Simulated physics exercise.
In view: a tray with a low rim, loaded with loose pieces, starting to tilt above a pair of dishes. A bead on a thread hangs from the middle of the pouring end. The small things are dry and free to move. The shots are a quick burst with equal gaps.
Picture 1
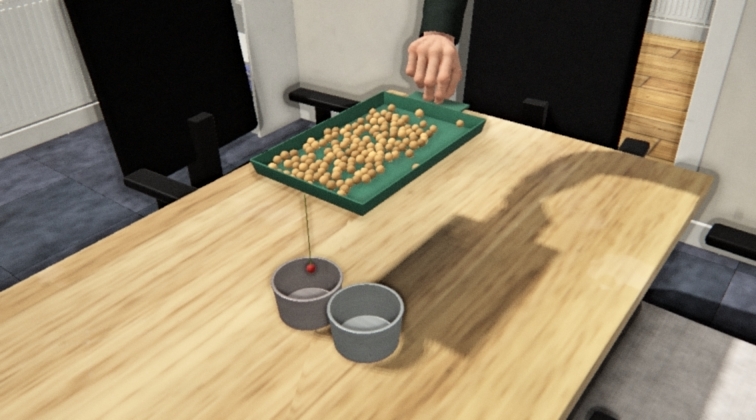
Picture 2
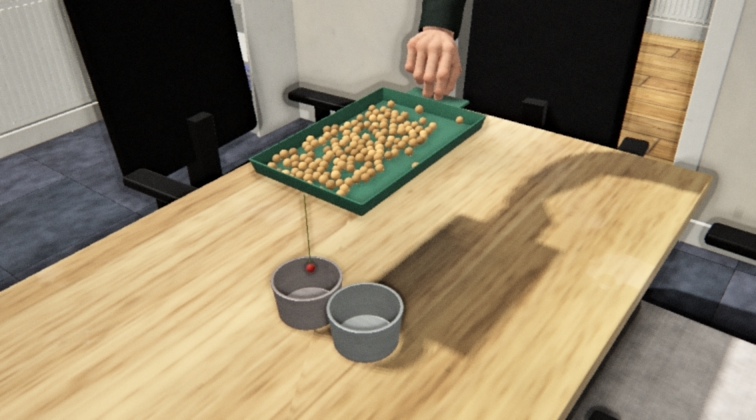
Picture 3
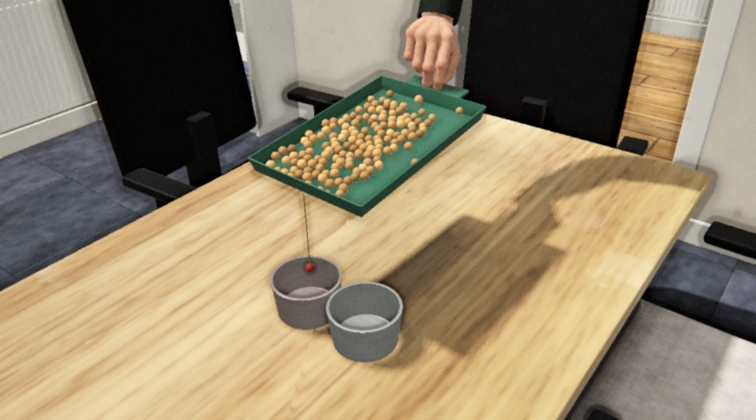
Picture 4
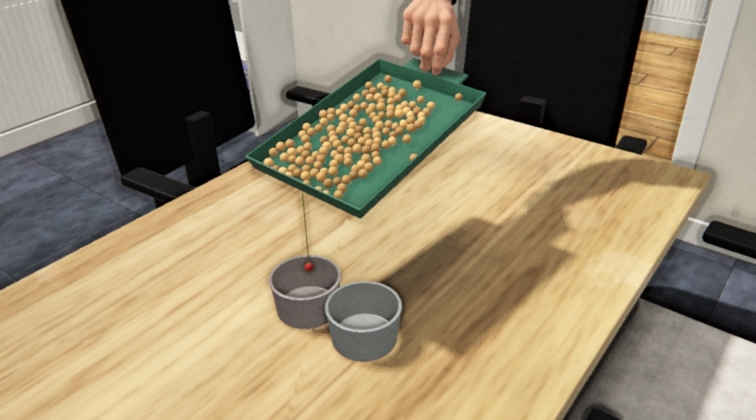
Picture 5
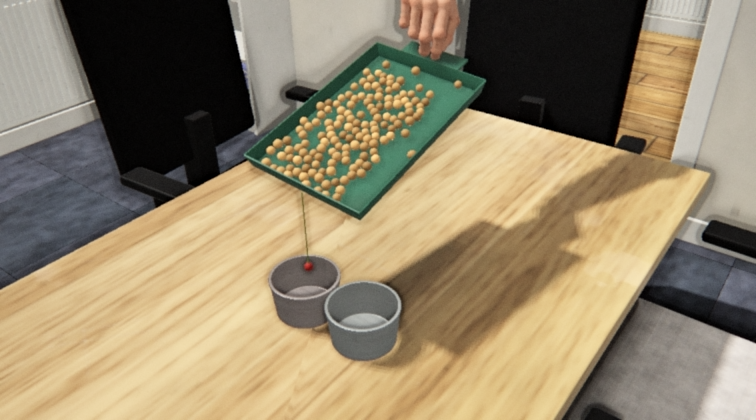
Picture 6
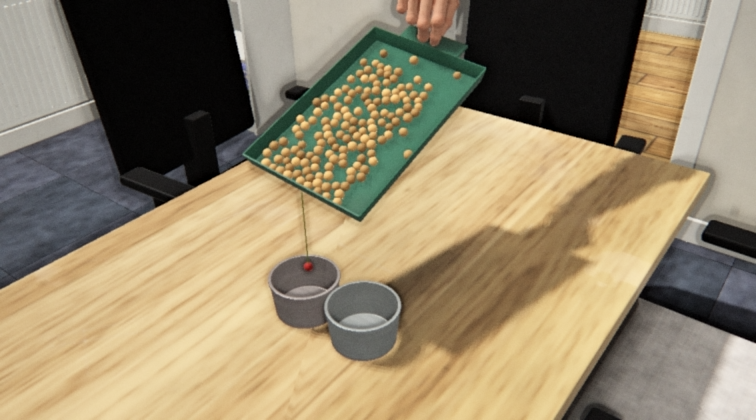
A hand lifted the far end of a green tray of round wooden beads, tilting it more and more above two grey dishes on a table, and the beads began shifting inside it.
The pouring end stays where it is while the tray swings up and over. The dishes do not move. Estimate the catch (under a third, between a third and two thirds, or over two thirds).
Caught overall: Between a third and two thirds.
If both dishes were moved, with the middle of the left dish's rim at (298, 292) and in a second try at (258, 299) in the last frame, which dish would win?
In turn: Right; the right dish.
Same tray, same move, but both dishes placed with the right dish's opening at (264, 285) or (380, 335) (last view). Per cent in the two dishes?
The first gives 0 %, the second 80 %.
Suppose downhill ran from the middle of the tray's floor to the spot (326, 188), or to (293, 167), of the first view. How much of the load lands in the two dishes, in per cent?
Near 10 % and 0 %.
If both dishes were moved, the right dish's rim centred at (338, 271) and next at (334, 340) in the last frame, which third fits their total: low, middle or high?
One: Under a third. Two: In the middle band.
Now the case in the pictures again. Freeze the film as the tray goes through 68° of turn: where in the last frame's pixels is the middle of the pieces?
Near (340, 205).
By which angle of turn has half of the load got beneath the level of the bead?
At some 90 degrees.
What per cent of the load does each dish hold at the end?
For the left dish some 0 %, for the right dish some 50 %.
Just after the last frame, tray tipped steeply; the larger part on the tray; just a few in the right dish; just a few outside both; roughly a quarter in the air.
A moment on, tray tipped past a quarter turn; just a few on the tray; roughly half in the right dish; roughly half outside both; about a tenth in the air.
Further on, tray tipped past a quarter turn; roughly half in the right dish; roughly half outside both.
When it is over, tray tipped past a quarter turn; roughly half in the right dish; not one in the left dish; roughly half outside both.
